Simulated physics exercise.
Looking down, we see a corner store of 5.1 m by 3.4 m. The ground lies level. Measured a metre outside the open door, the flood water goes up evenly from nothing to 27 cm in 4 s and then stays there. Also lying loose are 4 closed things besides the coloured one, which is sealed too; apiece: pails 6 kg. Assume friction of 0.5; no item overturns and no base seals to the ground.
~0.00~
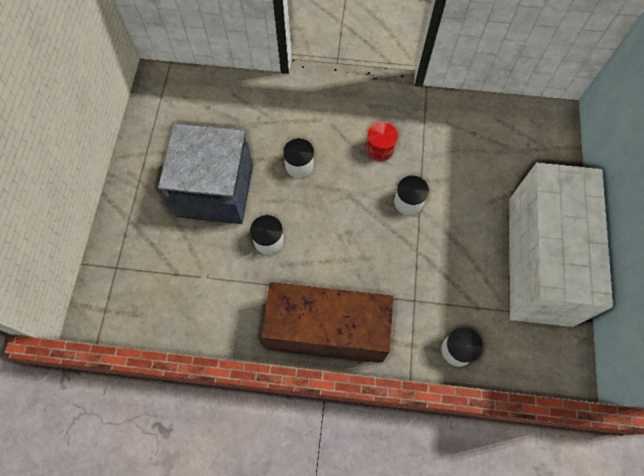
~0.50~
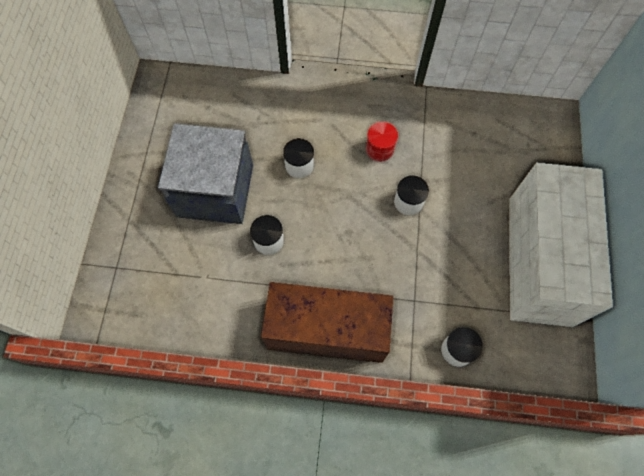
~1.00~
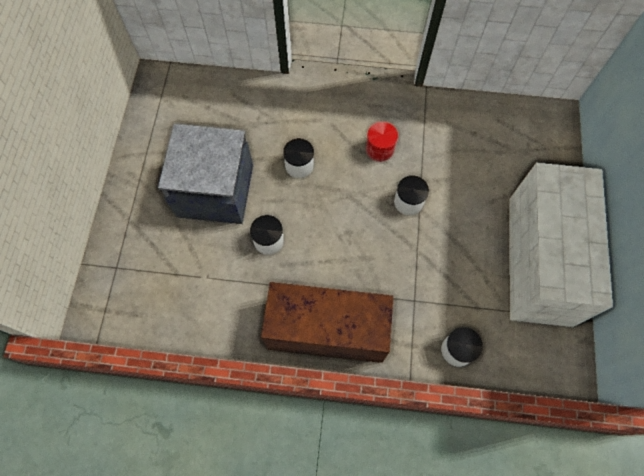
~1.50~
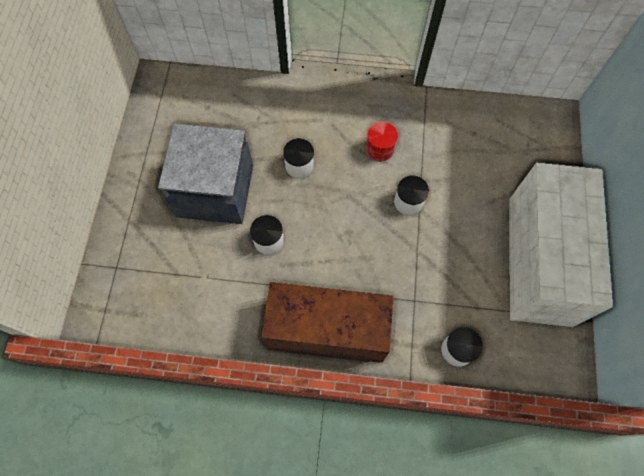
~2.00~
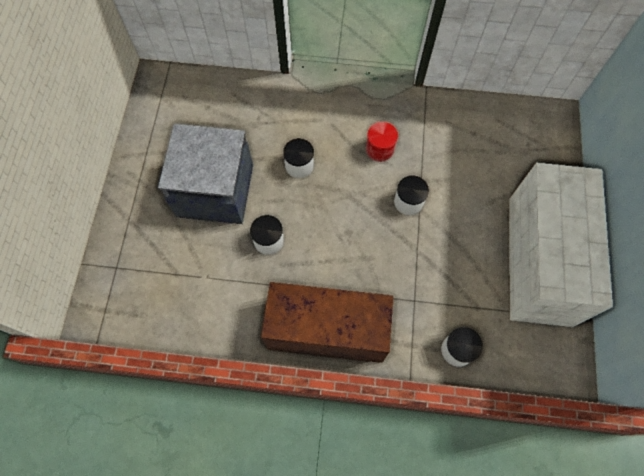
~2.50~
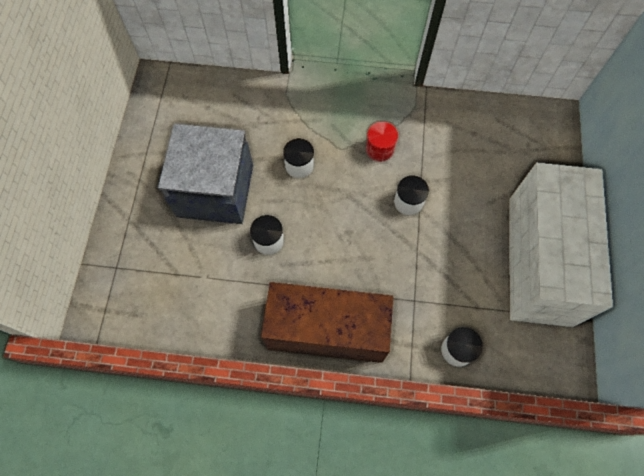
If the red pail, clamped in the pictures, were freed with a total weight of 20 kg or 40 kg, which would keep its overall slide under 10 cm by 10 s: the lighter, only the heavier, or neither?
It is going to need the bigger figure.
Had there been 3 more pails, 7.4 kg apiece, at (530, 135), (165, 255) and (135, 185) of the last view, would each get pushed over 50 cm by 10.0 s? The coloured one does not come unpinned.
Note, in sequence: Not exceeded, not exceeded, exceeded.
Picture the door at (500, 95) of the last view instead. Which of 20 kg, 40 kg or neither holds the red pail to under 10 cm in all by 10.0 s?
If so, then the first option suffices.
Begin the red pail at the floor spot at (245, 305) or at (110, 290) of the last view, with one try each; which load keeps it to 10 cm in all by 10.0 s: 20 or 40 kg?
In order, both loads succeed and heavier load succeeds alone.
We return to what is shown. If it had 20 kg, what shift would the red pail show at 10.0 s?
Displacement near 30 cm.
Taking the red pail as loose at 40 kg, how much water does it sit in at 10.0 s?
About 14 cm.
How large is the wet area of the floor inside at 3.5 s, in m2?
About 3.5 m2.
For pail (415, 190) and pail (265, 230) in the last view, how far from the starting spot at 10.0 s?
First 40 cm, then 80 cm.
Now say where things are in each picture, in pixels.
In the first frame, the red pail at (383, 135) rests on the ground; 0.0 m2 under water; 0 of 5 have shifted.
In the second frame, the red pail at (383, 135) rests on the ground; water covers 0.0 m2; 0 of 5 have shifted.
In the third frame, the red pail at (383, 135) rests on the ground; water covers 0.0 m2; 0 of 5 have shifted.
In the fourth frame, the red pail at (383, 135) rests on the ground; 0.0 m2 under water; 0 of 5 have shifted.
In the fifth frame, the red pail at (383, 135), on the bottom; water covers 0.2 m2; 0 of 5 have shifted.
In the sixth frame, the red pail at (383, 135), on the bottom; 1.0 m2 under water; 0 of 5 have shifted.
After 3.5 s the red pail would be 0 cm from its start with 20 kg and 0 cm from its start with 40 kg; 7 cm of water round it then.
After 4.5 s the red pail would be 7 cm from its start with 20 kg and 0 cm from its start with 40 kg; 9 cm of water round it then.
After 7.0 s the red pail would be 35 cm from its start with 20 kg and 0 cm from its start with 40 kg; 10 cm of water round it then.
After 10.0 s the red pail would be 35 cm from its start with 20 kg and 0 cm from its start with 40 kg; 14 cm of water round it then.
